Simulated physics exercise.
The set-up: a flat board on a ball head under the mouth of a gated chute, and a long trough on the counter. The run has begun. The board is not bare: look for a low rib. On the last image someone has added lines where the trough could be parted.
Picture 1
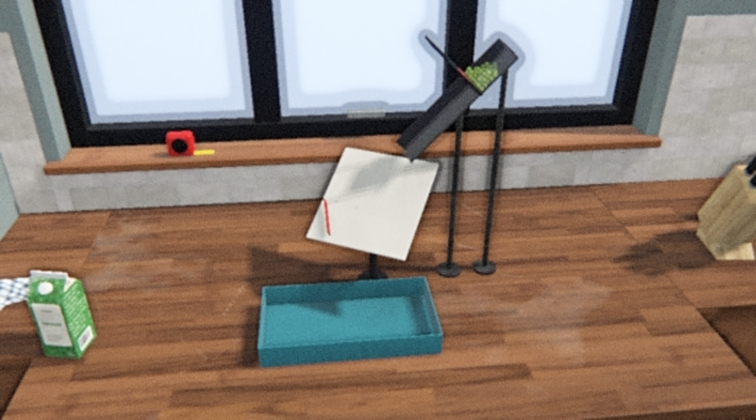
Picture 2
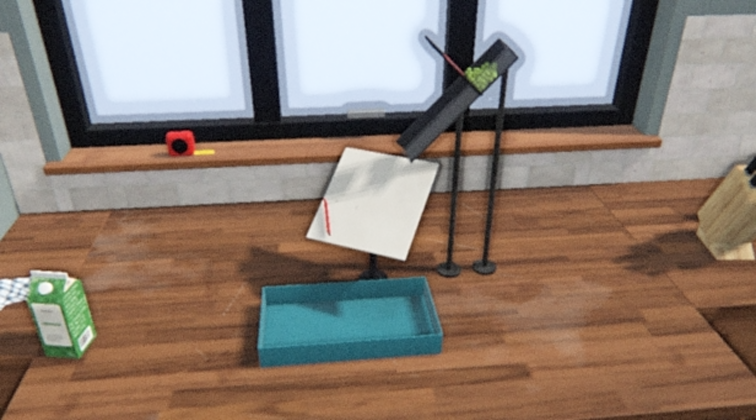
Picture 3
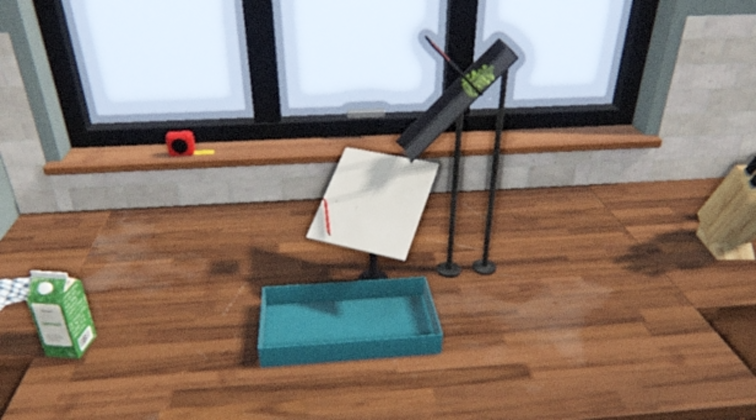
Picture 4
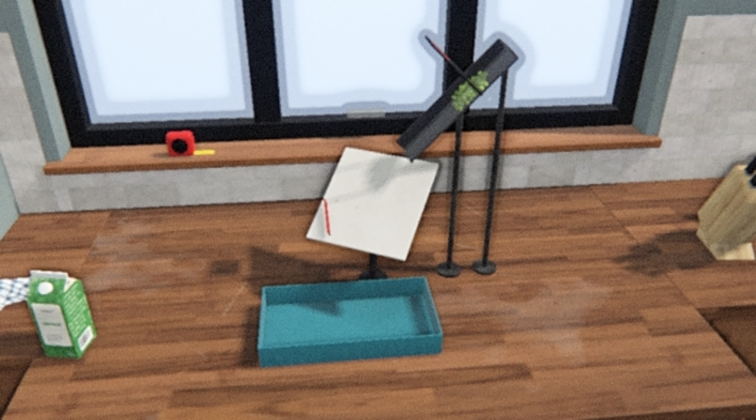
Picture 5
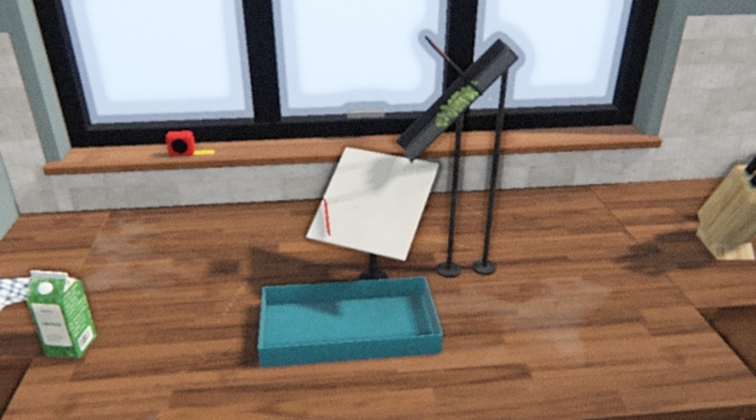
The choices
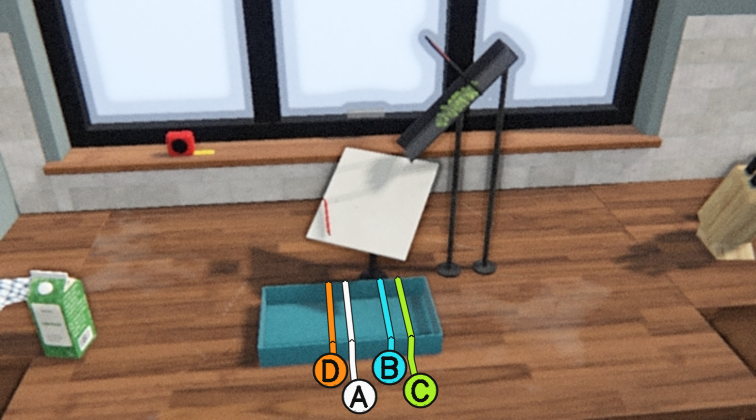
A wooden kitchen counter beneath a dark-framed window is seen from slightly above, with the camera holding still. A green and white carton stands left, a red tape measure rests on the sill, and a teal trough sits before a tilted white board with a red rib, beside a dark raised chute. Green peas start bunched high in the chute, then slide down and leftward, stretching into a longer strip.
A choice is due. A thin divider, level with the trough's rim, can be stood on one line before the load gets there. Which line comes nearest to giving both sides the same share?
D.
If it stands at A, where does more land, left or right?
The left side.
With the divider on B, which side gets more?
The left side.
On the marked copy, line A crosses the front rim at (351, 341); line B crosses the front rim at (391, 338); line C crosses the front rim at (411, 337); line D crosses the front rim at (332, 343).
If A is chosen, of what is caught, nearly all on the left of the divider, a stray few on the right.
If B is chosen, of what is caught, all on the left of the divider, none on the right.
If C is chosen, of what is caught, all on the left of the divider, none on the right.
If D is chosen, of what is caught, about half on the left of the divider, about half on the right.
